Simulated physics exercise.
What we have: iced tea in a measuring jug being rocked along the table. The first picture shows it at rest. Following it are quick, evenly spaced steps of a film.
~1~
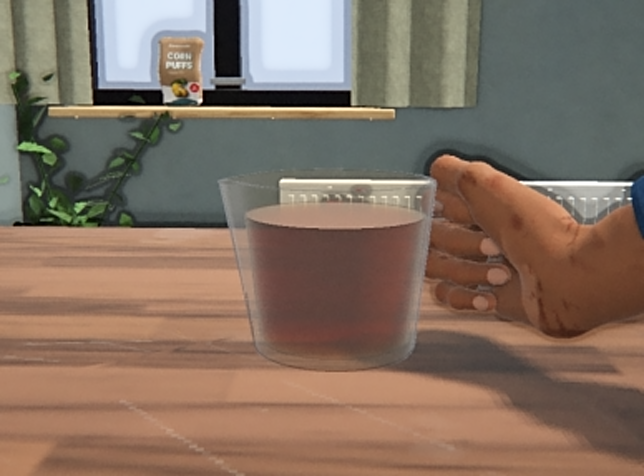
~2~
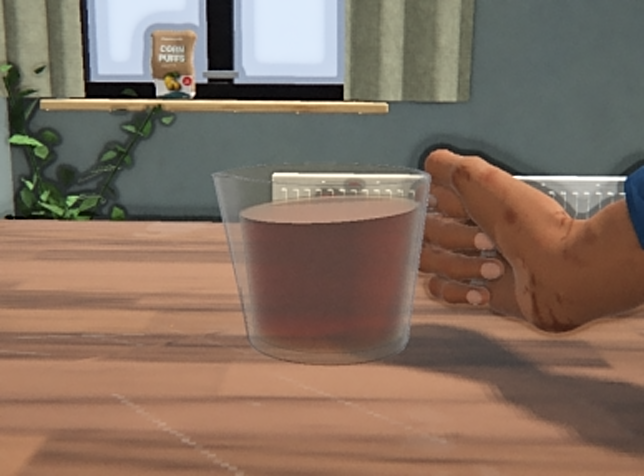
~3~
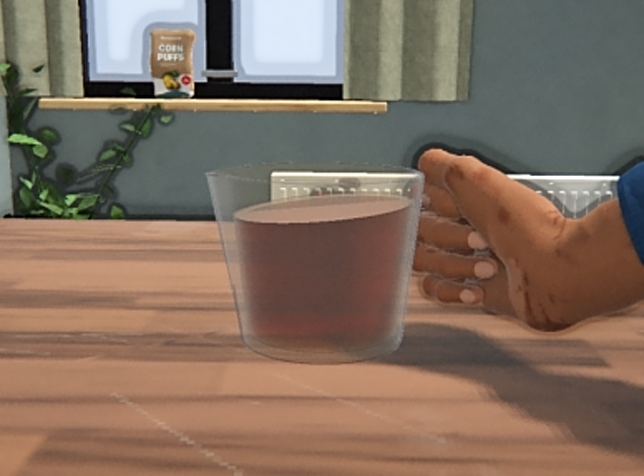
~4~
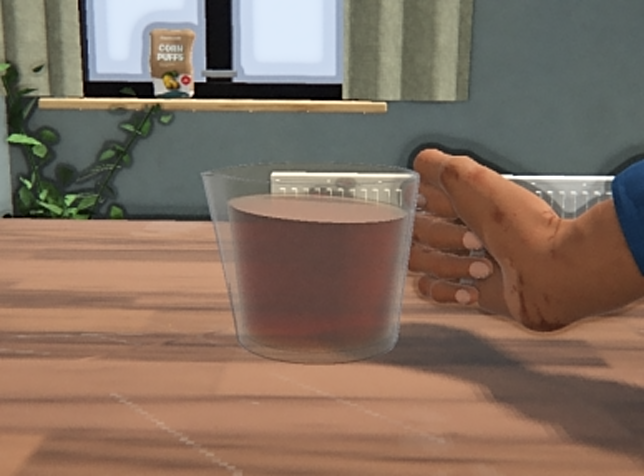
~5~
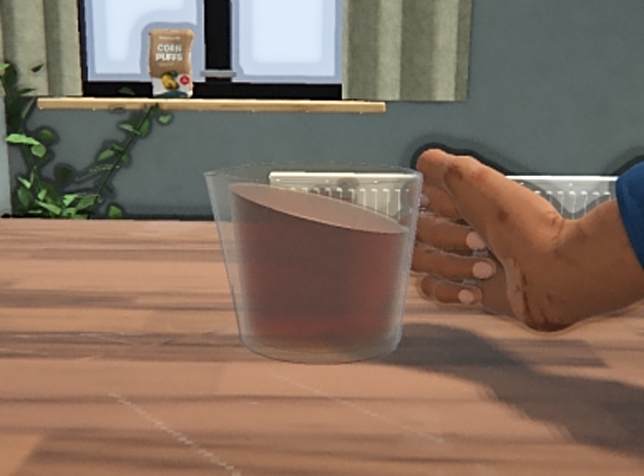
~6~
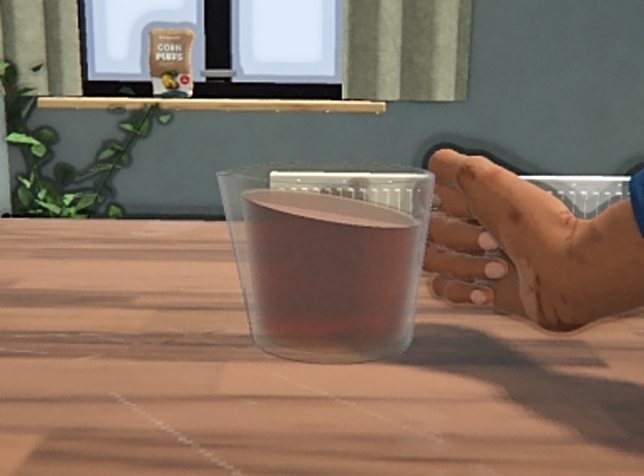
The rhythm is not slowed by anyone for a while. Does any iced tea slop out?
Some escapes.
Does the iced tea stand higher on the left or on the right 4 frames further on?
It's to the left flank.
Next, the highest wave so far goes over the rim.
Finally, the highest wave so far goes over the rim; some is on the top.
